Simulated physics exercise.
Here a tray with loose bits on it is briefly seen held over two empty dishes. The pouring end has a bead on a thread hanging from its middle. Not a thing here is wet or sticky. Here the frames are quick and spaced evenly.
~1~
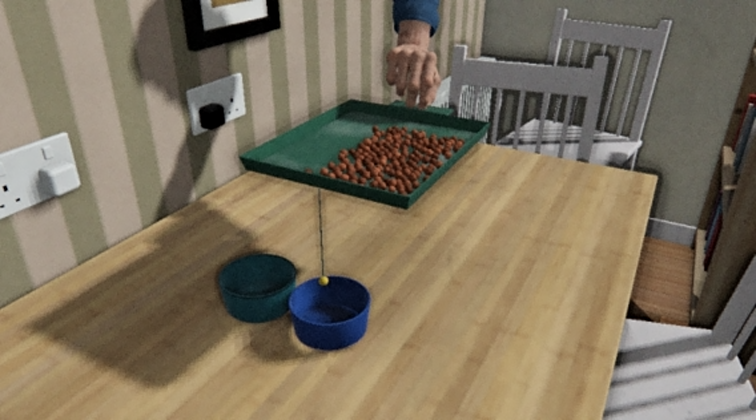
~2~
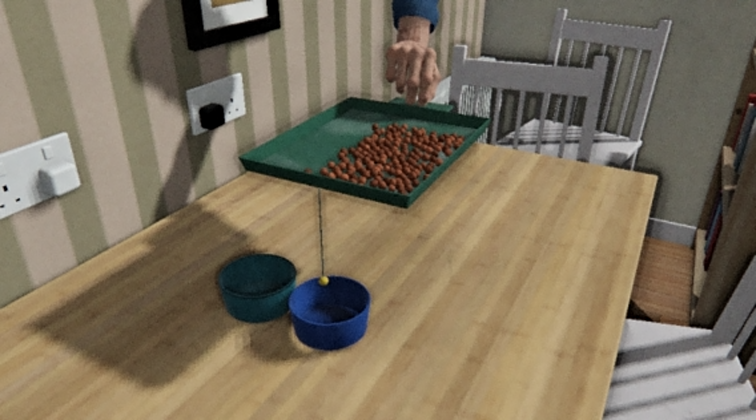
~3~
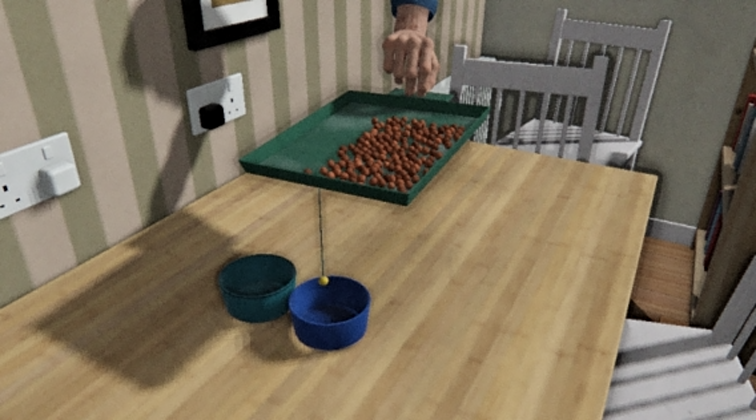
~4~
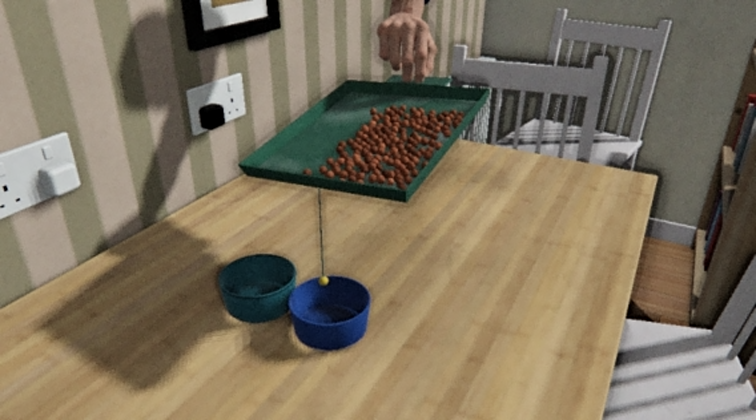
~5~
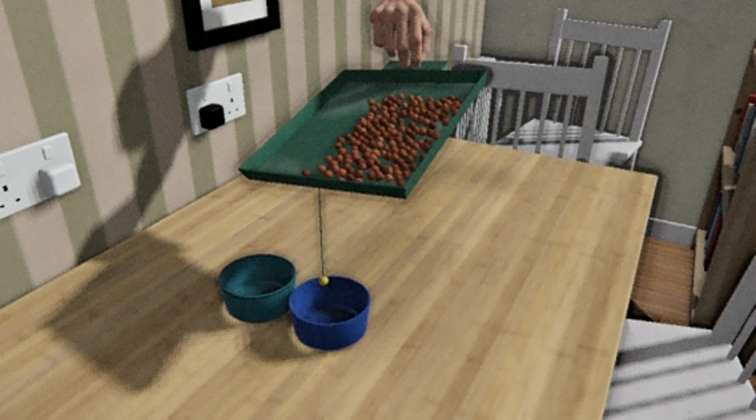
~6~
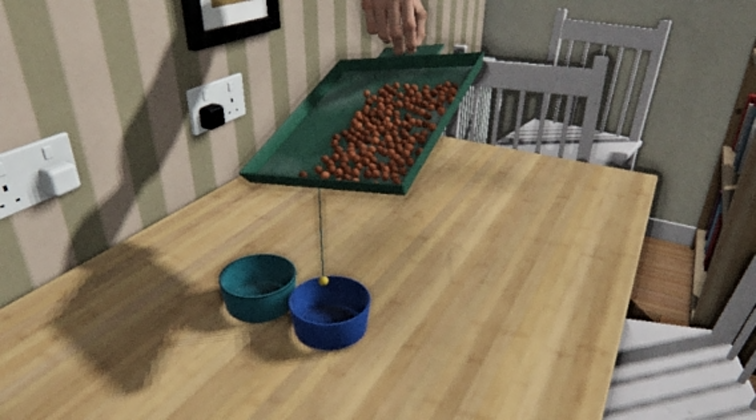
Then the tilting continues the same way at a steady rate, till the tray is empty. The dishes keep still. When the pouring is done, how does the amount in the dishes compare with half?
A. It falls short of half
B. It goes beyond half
Answer: B.
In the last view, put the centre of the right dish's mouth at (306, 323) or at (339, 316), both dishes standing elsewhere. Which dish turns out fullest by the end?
The dish at left, then the dish at left.
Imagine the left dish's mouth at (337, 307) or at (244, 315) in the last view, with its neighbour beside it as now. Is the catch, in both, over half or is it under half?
The first time it's lower than half, the second time lower than half.
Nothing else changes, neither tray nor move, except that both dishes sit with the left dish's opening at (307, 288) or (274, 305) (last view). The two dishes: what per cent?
The first gives 20 %, the second 30 %.
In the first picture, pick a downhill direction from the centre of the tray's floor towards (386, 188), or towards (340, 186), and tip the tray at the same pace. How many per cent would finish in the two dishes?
About 10 % and about 10 %.
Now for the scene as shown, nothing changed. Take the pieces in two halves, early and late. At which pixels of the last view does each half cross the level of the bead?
Near (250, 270) to start, and near (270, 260) afterwards.
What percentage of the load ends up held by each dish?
Count per hundred - left dish ~ 80, right dish ~ 0.
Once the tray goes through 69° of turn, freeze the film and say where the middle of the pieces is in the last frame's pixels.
Look close to (291, 167) in the last picture.
Shortly afterwards, tray tipped steeply; the bulk on the tray; only a few in the left dish; only a few outside both; a little in the air.
Next, tray tipped past a quarter turn; only a few on the tray; only a few in the right dish; near two thirds in the left dish; a little outside both; near a quarter in the air.
Some moments later, tray tipped past a quarter turn; only a few in the right dish; the bulk in the left dish; near a quarter outside both.
In the end, tray tipped past a quarter turn; only a few in the right dish; the bulk in the left dish; near a quarter outside both.
